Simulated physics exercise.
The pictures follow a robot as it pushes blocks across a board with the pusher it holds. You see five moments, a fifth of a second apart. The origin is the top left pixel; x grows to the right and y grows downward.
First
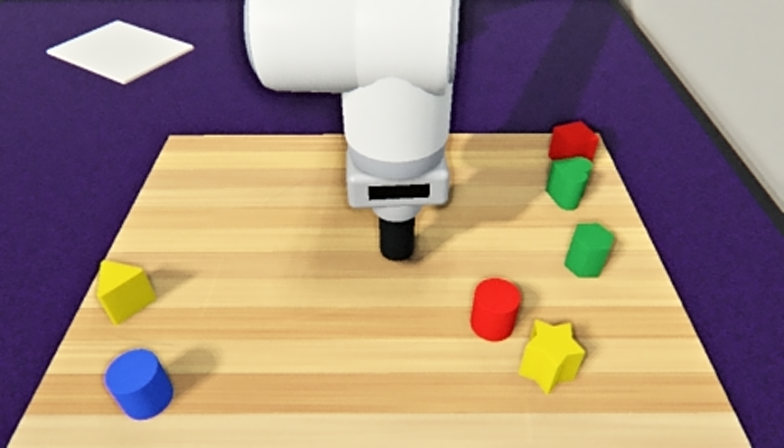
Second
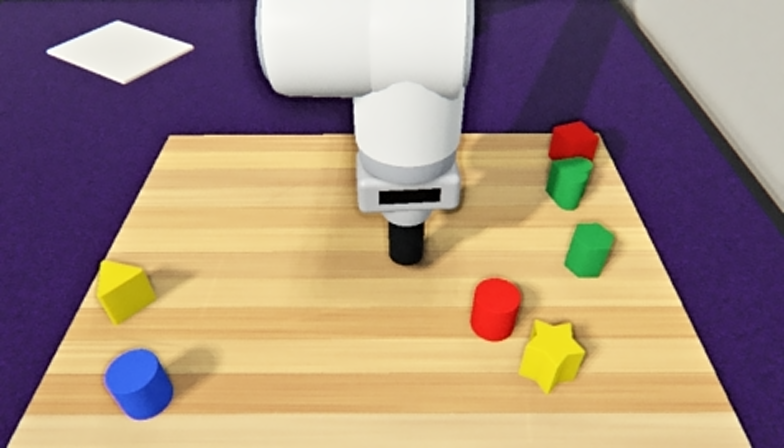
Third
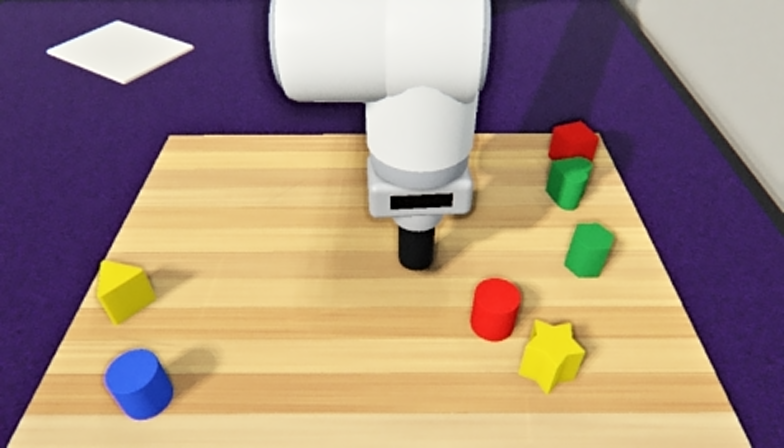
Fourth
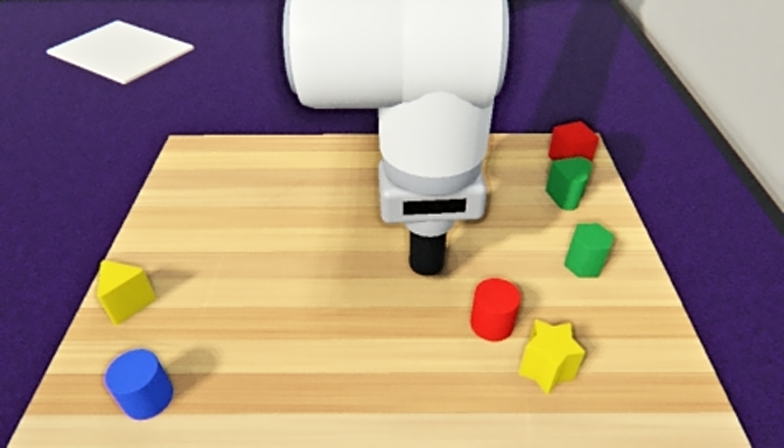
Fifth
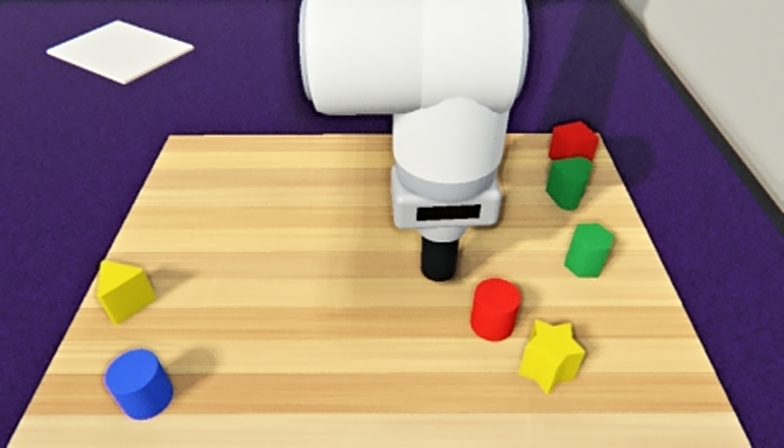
A white robot arm with a black cylindrical tip glides slowly to the right and slightly toward the viewer over a wooden board, drawing nearer the red cylinder. The yellow star, green blocks, red block, yellow triangular block and blue cylinder all stay still, and the tip touches nothing.
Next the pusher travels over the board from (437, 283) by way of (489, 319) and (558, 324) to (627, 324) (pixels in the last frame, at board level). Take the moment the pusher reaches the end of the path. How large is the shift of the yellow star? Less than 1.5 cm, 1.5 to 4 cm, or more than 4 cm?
Between 1.5 and 4 cm.
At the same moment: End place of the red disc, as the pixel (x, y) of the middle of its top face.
Expect it around (620, 331).
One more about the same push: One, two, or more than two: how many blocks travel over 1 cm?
When the path ends, I think you'll find two blocks out of place by more than 1 cm.
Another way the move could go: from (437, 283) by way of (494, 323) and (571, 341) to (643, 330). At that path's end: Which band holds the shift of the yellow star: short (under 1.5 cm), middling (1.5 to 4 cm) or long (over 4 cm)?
Its final spot will lie more than 4 cm from the current one.
On the path given first. One third of the way, pusher at (492, 305); red disc at (533, 312); yellow star at (566, 348), turned 20° clockwise.
Two thirds of the way, pusher at (563, 310); red disc at (599, 326); yellow star at (589, 361), turned 85° clockwise.
At the end, pusher at (634, 310); red disc at (620, 331); yellow star at (590, 362), turned 90° clockwise; green hexagonal block unmoved.
